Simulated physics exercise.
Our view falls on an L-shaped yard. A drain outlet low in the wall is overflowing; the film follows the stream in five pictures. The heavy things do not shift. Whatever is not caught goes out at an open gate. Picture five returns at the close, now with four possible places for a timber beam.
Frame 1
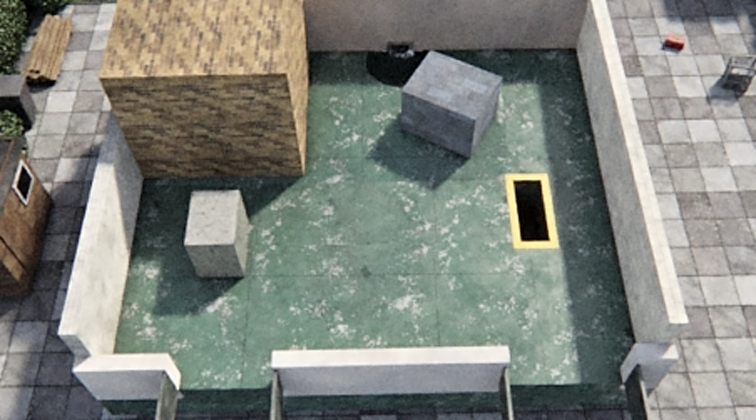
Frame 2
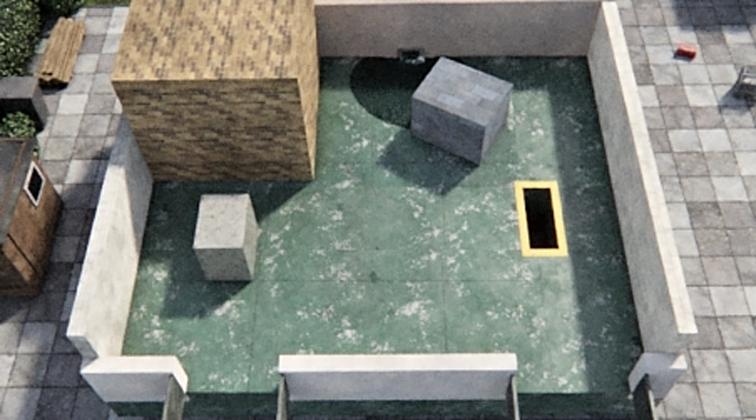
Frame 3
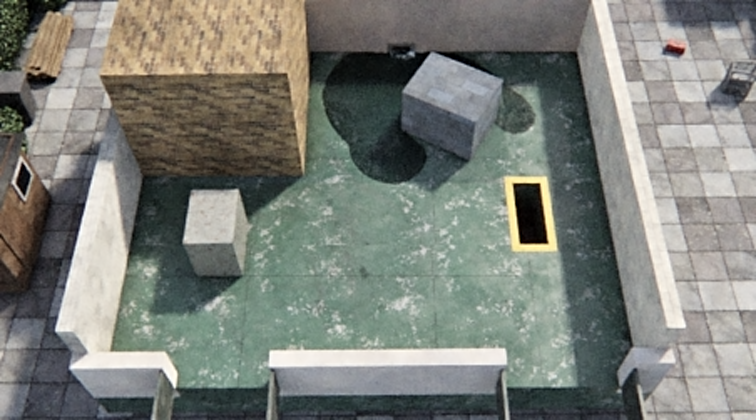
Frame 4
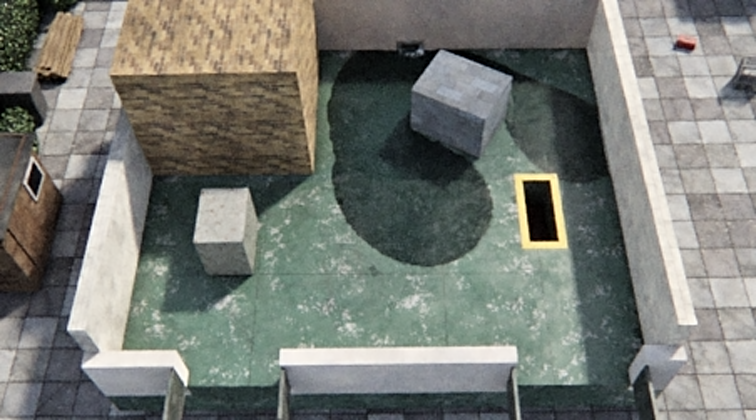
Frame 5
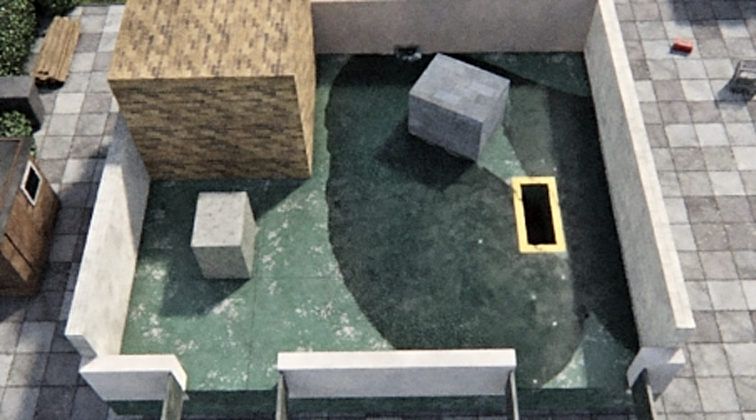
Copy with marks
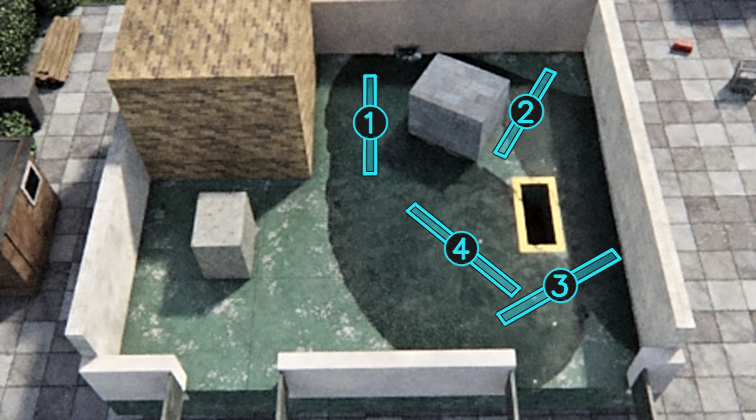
Dark water spread from the back wall of a walled green yard, crept around a grey block and widened across the floor toward the front, until it surrounded the yellow-edged gully on the right.
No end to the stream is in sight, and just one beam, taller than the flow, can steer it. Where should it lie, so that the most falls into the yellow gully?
3.
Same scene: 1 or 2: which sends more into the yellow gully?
That is position 2.
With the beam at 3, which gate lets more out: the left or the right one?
More leaves on the right.
On the marked copy, 1 from (370, 173) to (370, 75); 2 from (499, 154) to (550, 71); 3 from (501, 319) to (616, 254); 4 from (411, 207) to (515, 291).
Choosing 1, about 8 % of the stream runs into the yellow gully, about 92 % out by the gates.
Choosing 2, about 13 % of the stream runs into the yellow gully, about 87 % out by the gates.
Choosing 3, about 31 % of the stream runs into the yellow gully, about 69 % out by the gates.
Choosing 4, about 9 % of the stream runs into the yellow gully, about 91 % out by the gates.
